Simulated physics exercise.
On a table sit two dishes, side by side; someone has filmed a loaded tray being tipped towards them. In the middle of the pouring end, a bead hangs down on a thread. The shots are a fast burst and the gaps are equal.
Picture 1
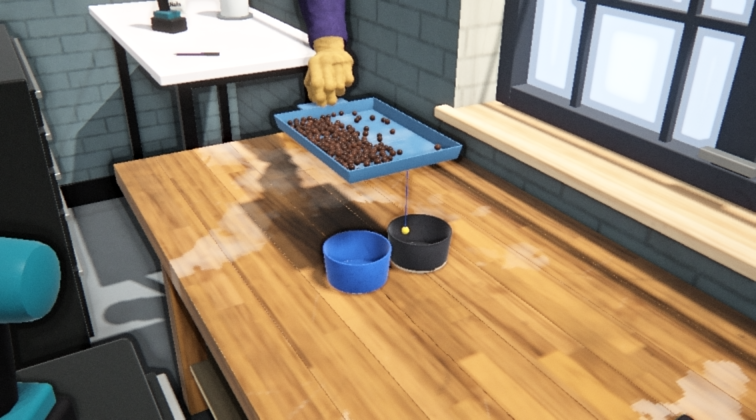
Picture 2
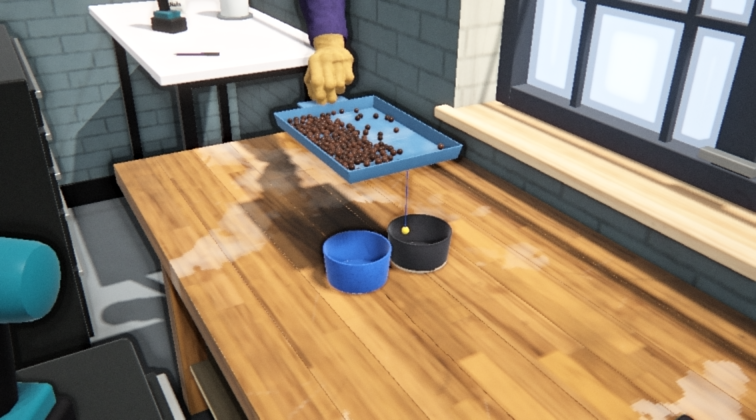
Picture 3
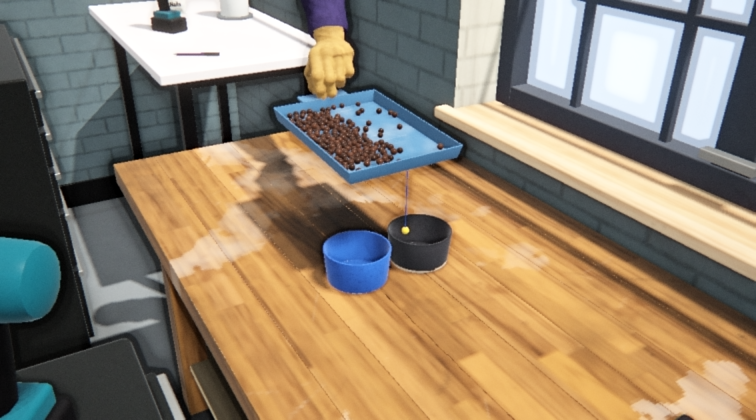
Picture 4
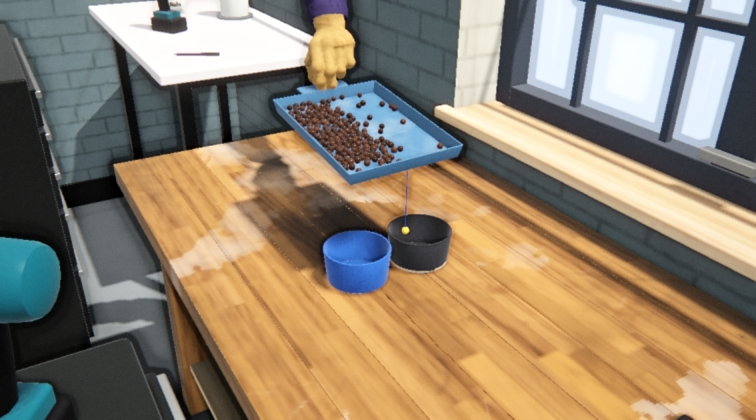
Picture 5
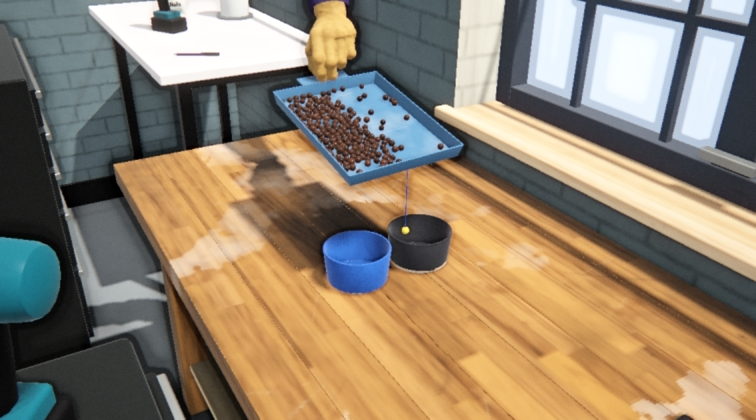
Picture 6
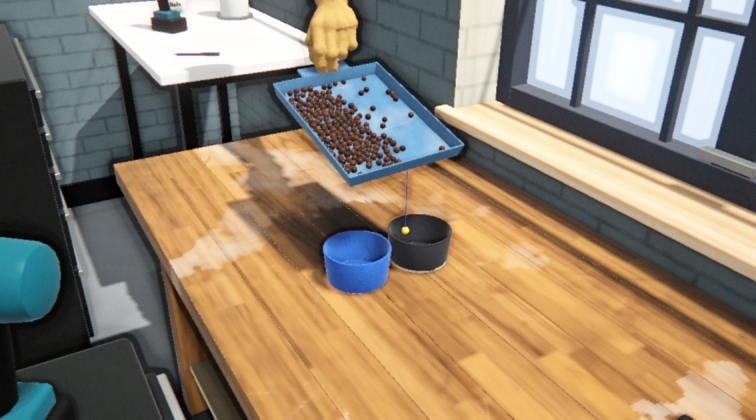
On a wooden table, a blue dish and a black one sat side by side while a gloved hand above them gradually tilted a blue tray of small brown balls, its near left corner lowest.
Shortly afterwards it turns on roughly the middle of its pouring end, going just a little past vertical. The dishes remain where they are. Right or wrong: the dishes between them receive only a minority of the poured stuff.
Right, they get under half.
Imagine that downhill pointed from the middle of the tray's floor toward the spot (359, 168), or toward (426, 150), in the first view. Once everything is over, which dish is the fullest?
Tilt 1: Left-side dish. Tilt 2: Right-side dish.
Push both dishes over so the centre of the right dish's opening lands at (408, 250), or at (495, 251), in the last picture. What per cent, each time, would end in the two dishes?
First position: Some 70 %; second position: Some 10 %.
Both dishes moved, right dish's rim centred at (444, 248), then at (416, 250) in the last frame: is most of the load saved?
Well, a majority share the first time and a majority share the next.
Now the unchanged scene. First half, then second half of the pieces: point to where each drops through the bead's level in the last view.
Early half (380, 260), late half (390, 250).
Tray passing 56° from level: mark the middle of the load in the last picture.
Close to (377, 153).
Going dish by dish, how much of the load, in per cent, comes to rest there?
For the left dish 10 %, for the right dish 0 %.
Just after the last frame, tray tipped steeply; almost all on the tray; just a few in the air.
A moment on, tray tipped right over; roughly a quarter on the tray; just a few in the left dish; roughly two thirds outside both; about a tenth in the air.
Further on, tray tipped past a quarter turn; about a tenth in the left dish; almost all outside both.
When it is over, tray tipped past a quarter turn; about a tenth in the left dish; not one in the right dish; almost all outside both.
